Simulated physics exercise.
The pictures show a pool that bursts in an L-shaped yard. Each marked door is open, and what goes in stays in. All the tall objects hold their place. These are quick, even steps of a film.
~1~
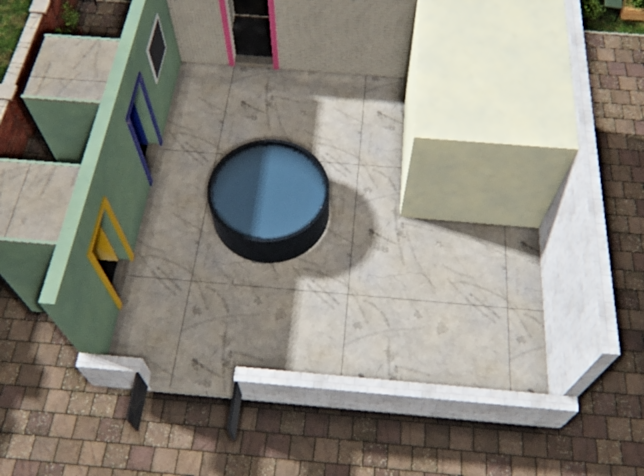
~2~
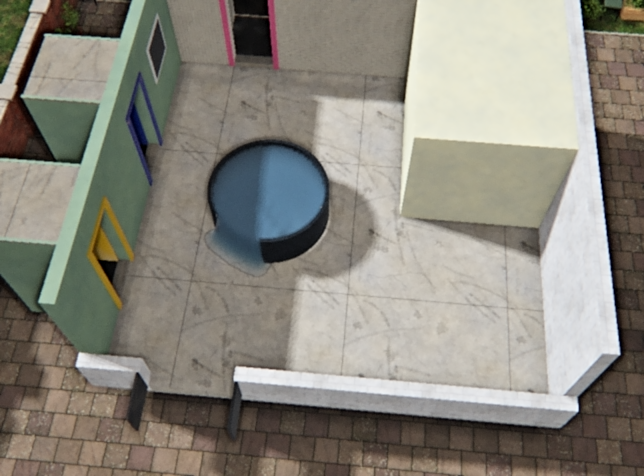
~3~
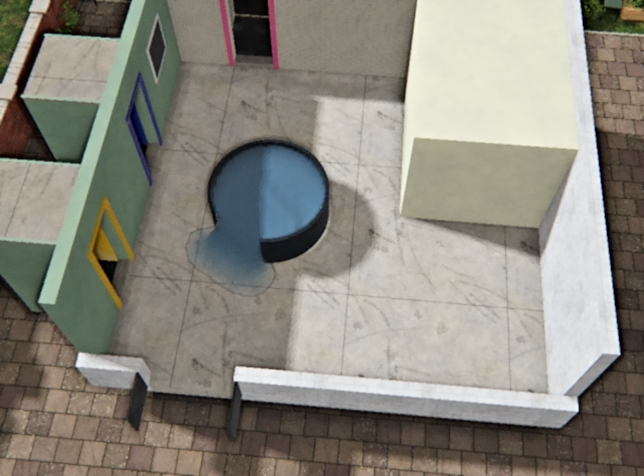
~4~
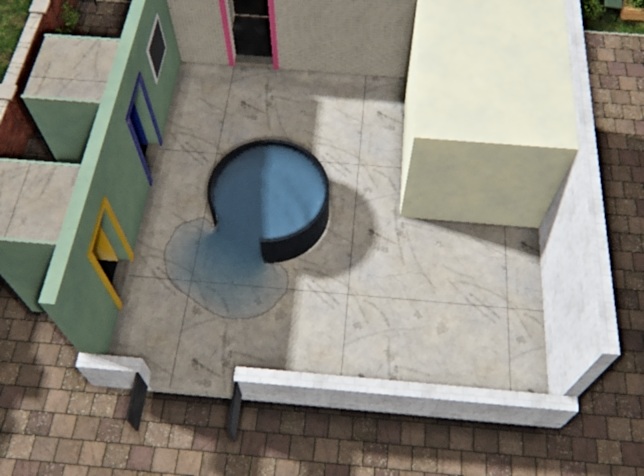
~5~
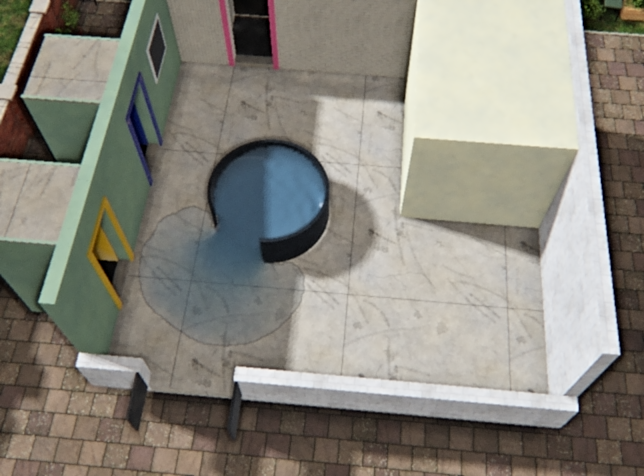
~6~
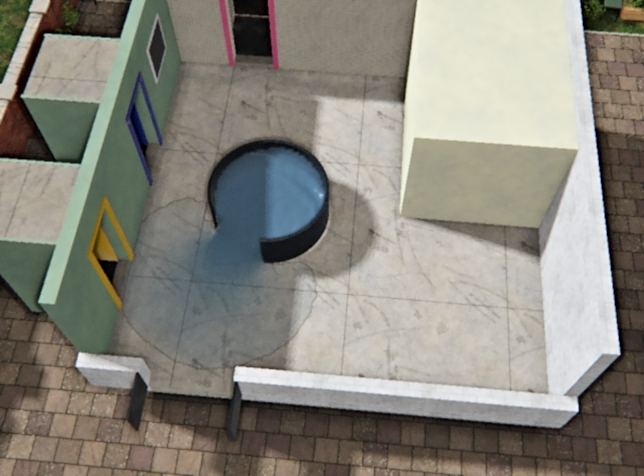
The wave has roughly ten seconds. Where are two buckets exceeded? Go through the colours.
The blue door stays under that; the pink door stays under that; the yellow door takes more than that.
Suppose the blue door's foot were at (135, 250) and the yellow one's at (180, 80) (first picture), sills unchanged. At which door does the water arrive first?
That is the door marked blue.
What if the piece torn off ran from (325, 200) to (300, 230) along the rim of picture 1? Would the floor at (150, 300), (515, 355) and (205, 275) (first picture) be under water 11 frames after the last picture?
In turn: Dry, wet, not flooded.
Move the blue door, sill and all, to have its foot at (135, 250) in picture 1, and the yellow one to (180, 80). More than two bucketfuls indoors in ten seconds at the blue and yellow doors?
In short: Blue door floods; yellow door lets less in.
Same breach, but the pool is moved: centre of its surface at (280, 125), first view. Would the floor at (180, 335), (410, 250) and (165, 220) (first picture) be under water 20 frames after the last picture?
In that order: Awash, clear, awash.
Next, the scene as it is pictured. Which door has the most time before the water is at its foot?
The one in pink.
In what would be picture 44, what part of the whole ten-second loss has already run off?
Near 80 in a hundred.
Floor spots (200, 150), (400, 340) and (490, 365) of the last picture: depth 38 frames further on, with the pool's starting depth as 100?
About 2, 2 and 2 per cent.
A moment on, water covers 20 % of the floor; the blue door not reached, the pink door not reached, the yellow door over two buckets in.
Next, water covers 25 % of the floor; the blue door wet at the sill, nothing in, the pink door not reached, the yellow door far over two buckets in.
Then, water covers 35 % of the floor; the blue door wet at the sill, nothing in, the pink door not reached, the yellow door far over two buckets in.
Later, water covers 45 % of the floor; the blue door wet at the sill, nothing in, the pink door not reached, the yellow door far over two buckets in.
In the end, water covers 65 % of the floor; the blue door wet at the sill, nothing in, the pink door wet at the sill, nothing in, the yellow door far over two buckets in.
